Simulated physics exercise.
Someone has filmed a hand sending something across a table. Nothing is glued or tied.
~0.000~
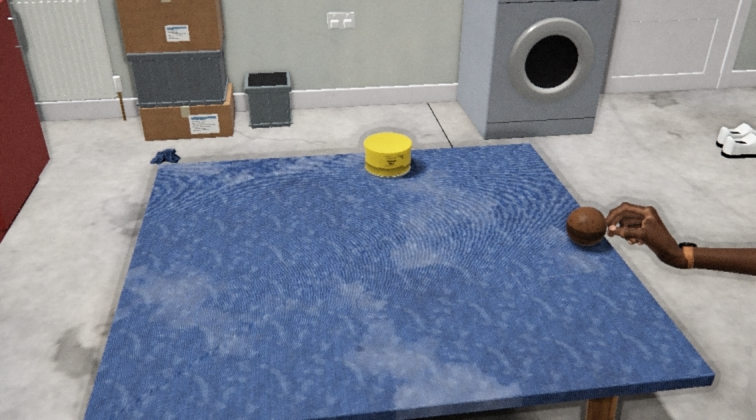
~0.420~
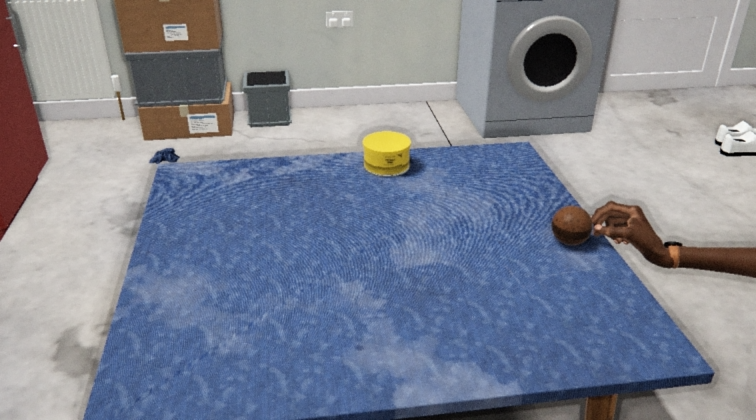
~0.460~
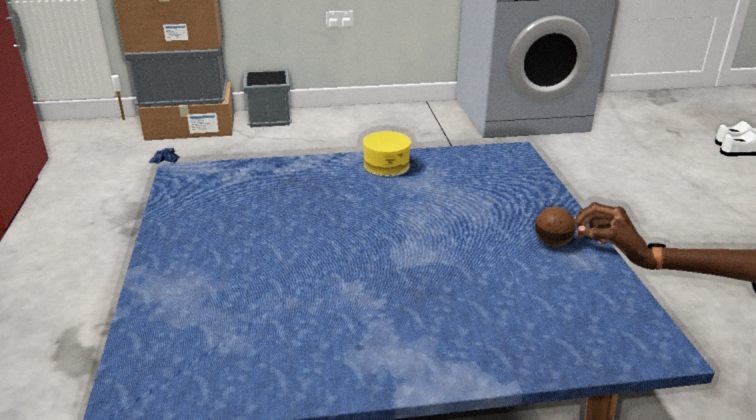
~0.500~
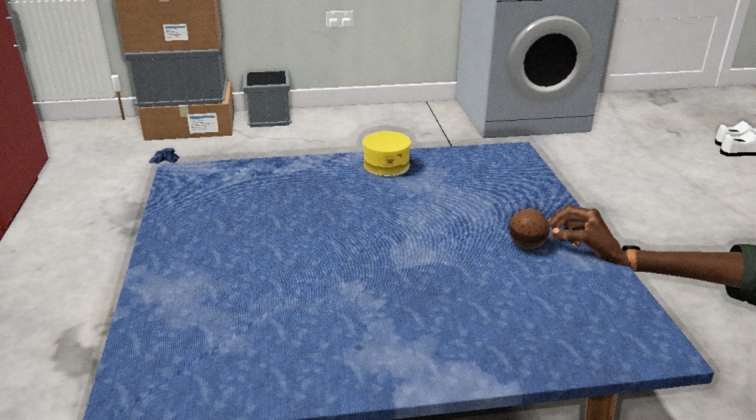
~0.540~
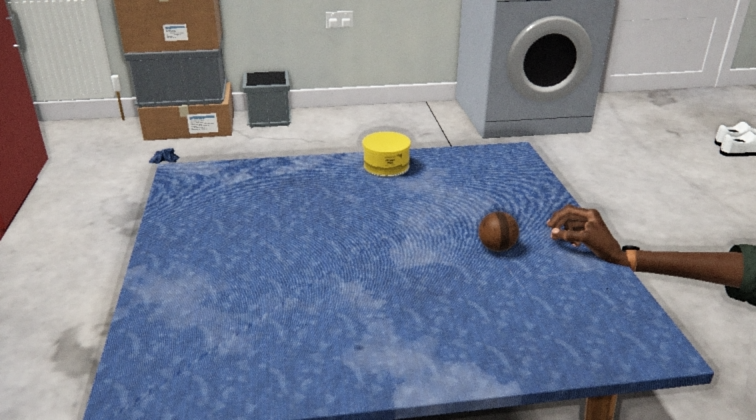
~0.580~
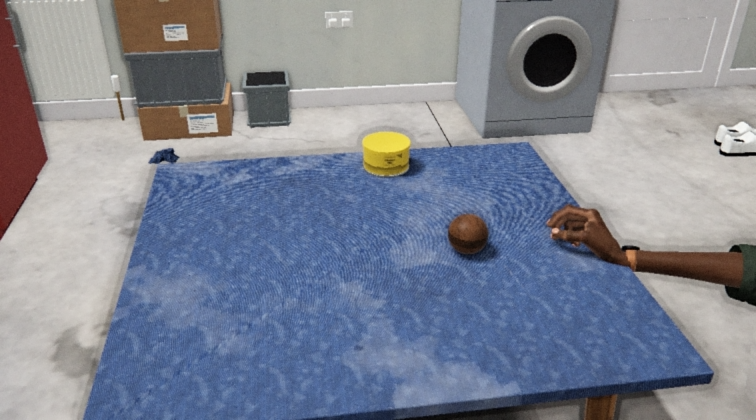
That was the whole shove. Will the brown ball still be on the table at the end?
The brown ball falls off the table.
After 0.88 s, brown ball shifted well along near (238, 252).
After 1.28 s, brown ball now off the table.
After 1.68 s, things are still on the move.
In the end (1.9 s), off the table, brown ball.
